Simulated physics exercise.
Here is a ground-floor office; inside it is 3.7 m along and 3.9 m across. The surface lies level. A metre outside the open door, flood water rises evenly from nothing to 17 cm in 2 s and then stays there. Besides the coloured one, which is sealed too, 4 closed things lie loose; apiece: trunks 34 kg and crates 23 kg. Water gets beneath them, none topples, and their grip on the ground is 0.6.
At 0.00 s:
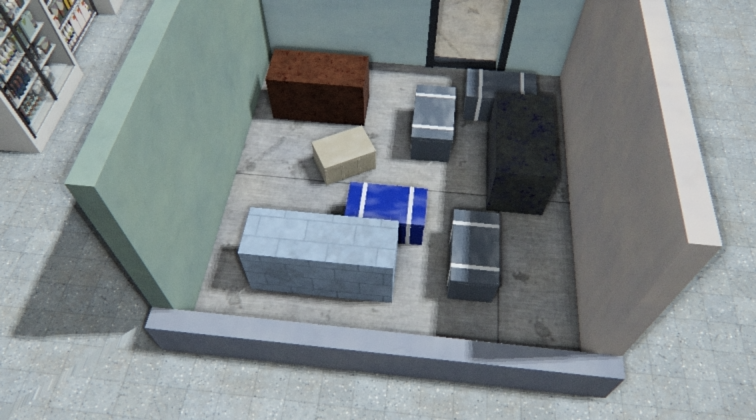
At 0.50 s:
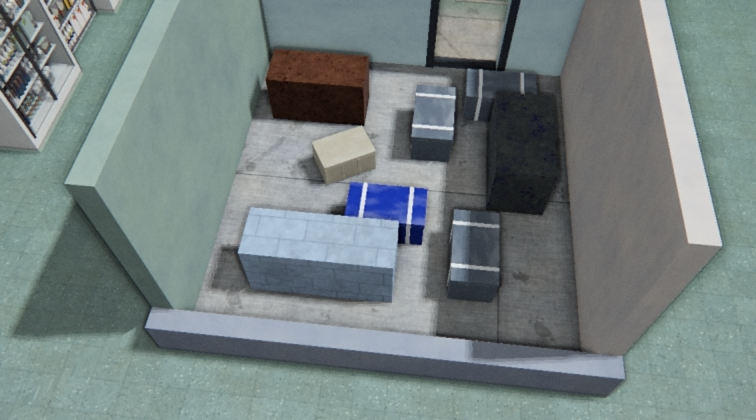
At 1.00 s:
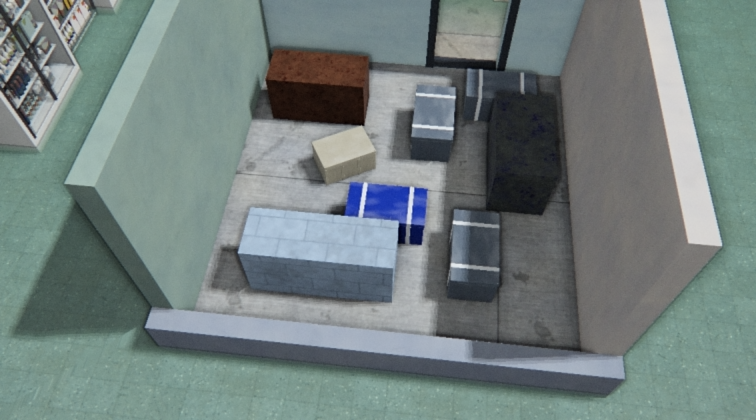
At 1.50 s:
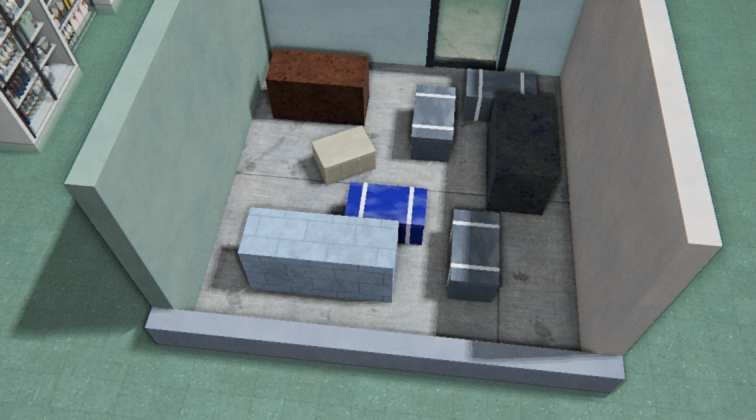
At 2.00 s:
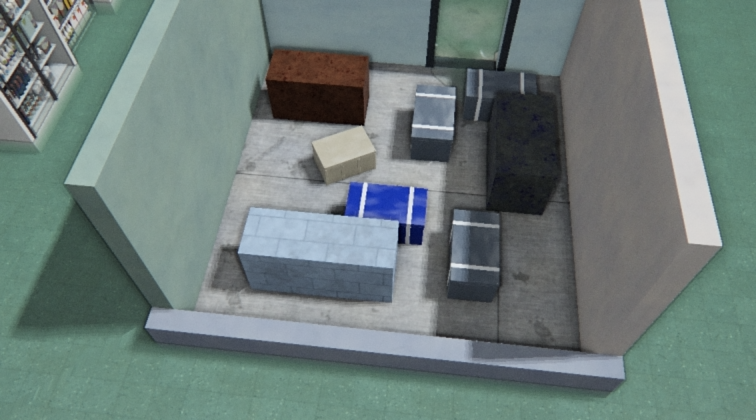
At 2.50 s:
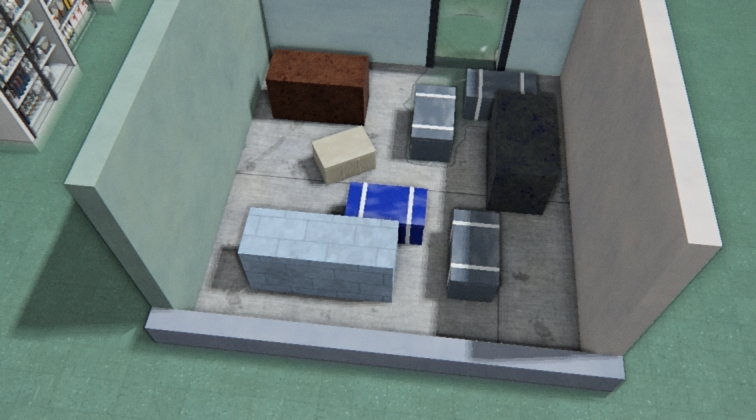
A small office with pale walls and a grey floor is seen from high above its low front wall, with shelves outside at left. A blue trunk with white bands sits mid-floor among a beige box, three grey banded trunks, a rusty-brown block behind, a pale blue block in front and a dark one at right. The camera and objects stay still while the pale ground outside turns green, then the doorway greens too.
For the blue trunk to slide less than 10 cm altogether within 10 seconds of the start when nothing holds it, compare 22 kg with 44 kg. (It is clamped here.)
Verdict: The smaller load will do.
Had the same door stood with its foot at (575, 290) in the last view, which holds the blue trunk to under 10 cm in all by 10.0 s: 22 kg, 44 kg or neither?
In that case the smaller load will do.
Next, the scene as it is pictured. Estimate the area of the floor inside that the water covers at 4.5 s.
About 5.0 m2.
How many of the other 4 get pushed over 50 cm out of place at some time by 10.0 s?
I count 0.
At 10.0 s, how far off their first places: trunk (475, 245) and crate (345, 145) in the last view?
In turn: 0 cm, 0 cm.
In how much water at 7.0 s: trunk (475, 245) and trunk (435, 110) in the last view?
Roughly 2 and 6 cm.
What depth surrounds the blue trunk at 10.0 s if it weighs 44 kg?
Roughly 5 cm.
After 3.5 s the blue trunk would be 0 cm from its start with 22 kg and 0 cm from its start with 44 kg; 0 cm of water round it then.
After 4.5 s the blue trunk would be 0 cm from its start with 22 kg and 0 cm from its start with 44 kg; 1 cm of water round it then.
After 7.0 s the blue trunk would be 0 cm from its start with 22 kg and 0 cm from its start with 44 kg; 2 cm of water round it then.
After 10.0 s the blue trunk would be 0 cm from its start with 22 kg and 0 cm from its start with 44 kg; 5 cm of water round it then.
